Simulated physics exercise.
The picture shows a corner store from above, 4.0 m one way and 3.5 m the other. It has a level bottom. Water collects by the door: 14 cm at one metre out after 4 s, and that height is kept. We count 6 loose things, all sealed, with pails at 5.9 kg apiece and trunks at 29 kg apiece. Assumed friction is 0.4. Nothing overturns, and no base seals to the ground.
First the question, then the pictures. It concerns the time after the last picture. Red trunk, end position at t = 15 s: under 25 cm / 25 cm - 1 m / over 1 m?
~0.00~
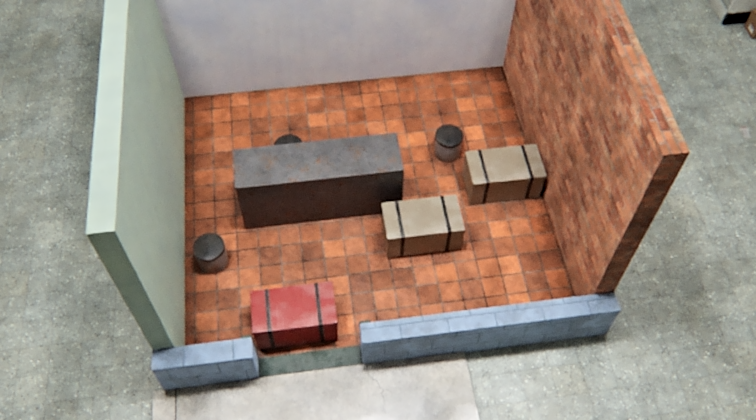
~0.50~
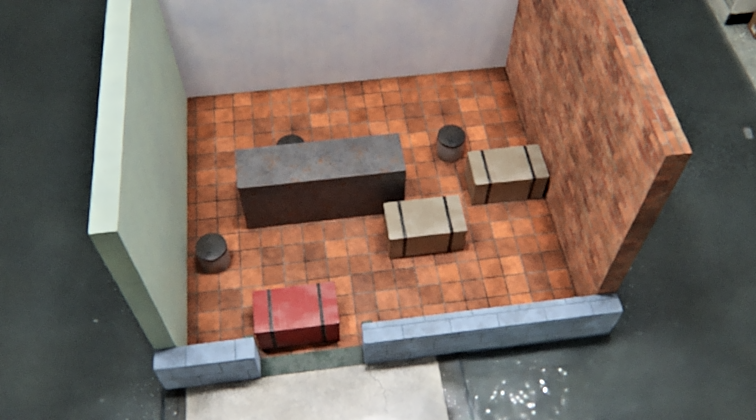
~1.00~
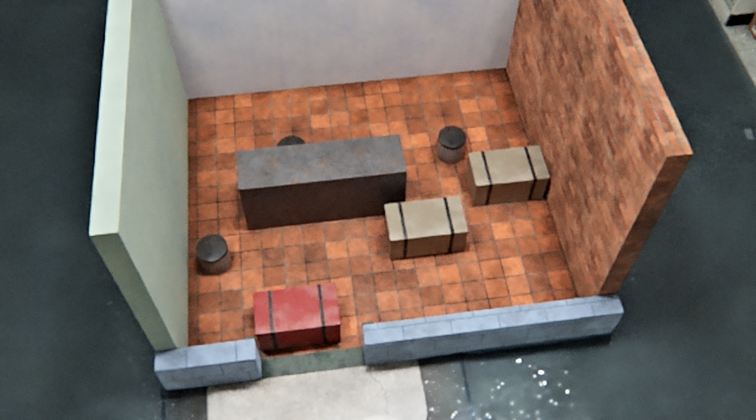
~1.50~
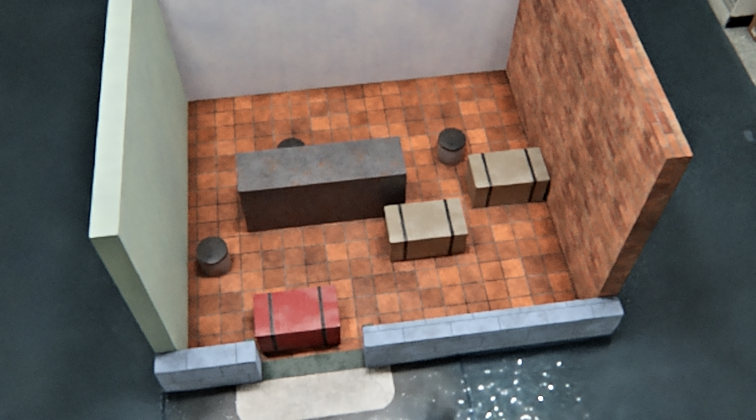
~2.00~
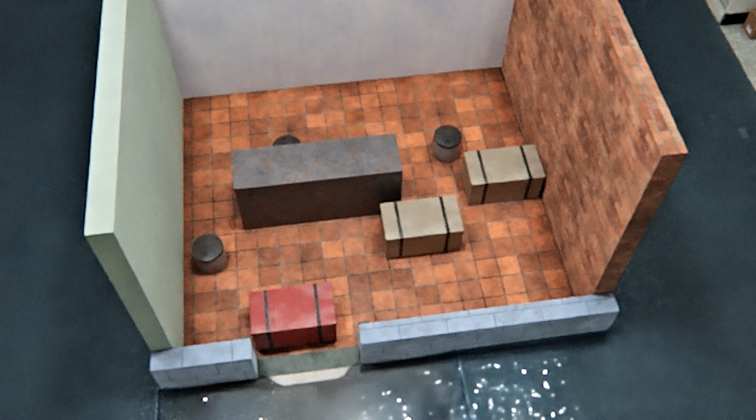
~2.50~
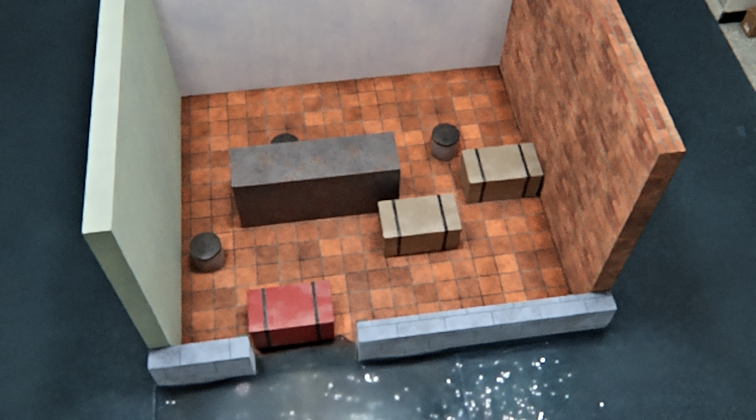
Final distance: Above a metre.
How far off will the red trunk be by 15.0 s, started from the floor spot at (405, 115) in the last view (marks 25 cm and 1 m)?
I'd say it sits almost still.
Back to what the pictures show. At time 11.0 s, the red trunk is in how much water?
Depth: About 9 cm.
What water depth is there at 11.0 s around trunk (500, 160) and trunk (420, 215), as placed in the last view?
I'd estimate 4 cm for the first and 6 cm for the second.
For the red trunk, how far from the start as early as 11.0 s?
It has shifted about 120 cm.
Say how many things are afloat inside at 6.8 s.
At that time, 0.
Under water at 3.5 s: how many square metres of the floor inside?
Somewhere about 0.5 m2, give or take.
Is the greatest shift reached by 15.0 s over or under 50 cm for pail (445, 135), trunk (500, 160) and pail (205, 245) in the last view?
In that order: Less, under, over.
After 3.5 s the red trunk is near (290, 305), 0.0 m from its start, aground; 0 afloat.
After 6.8 s the red trunk is near (282, 250), 0.6 m from its start, aground; 0 afloat.
After 11.0 s the red trunk is near (221, 224), 1.2 m from its start, afloat; 1 afloat.
After 15.0 s the red trunk is near (208, 189), 1.6 m from its start, aground; 2 afloat.
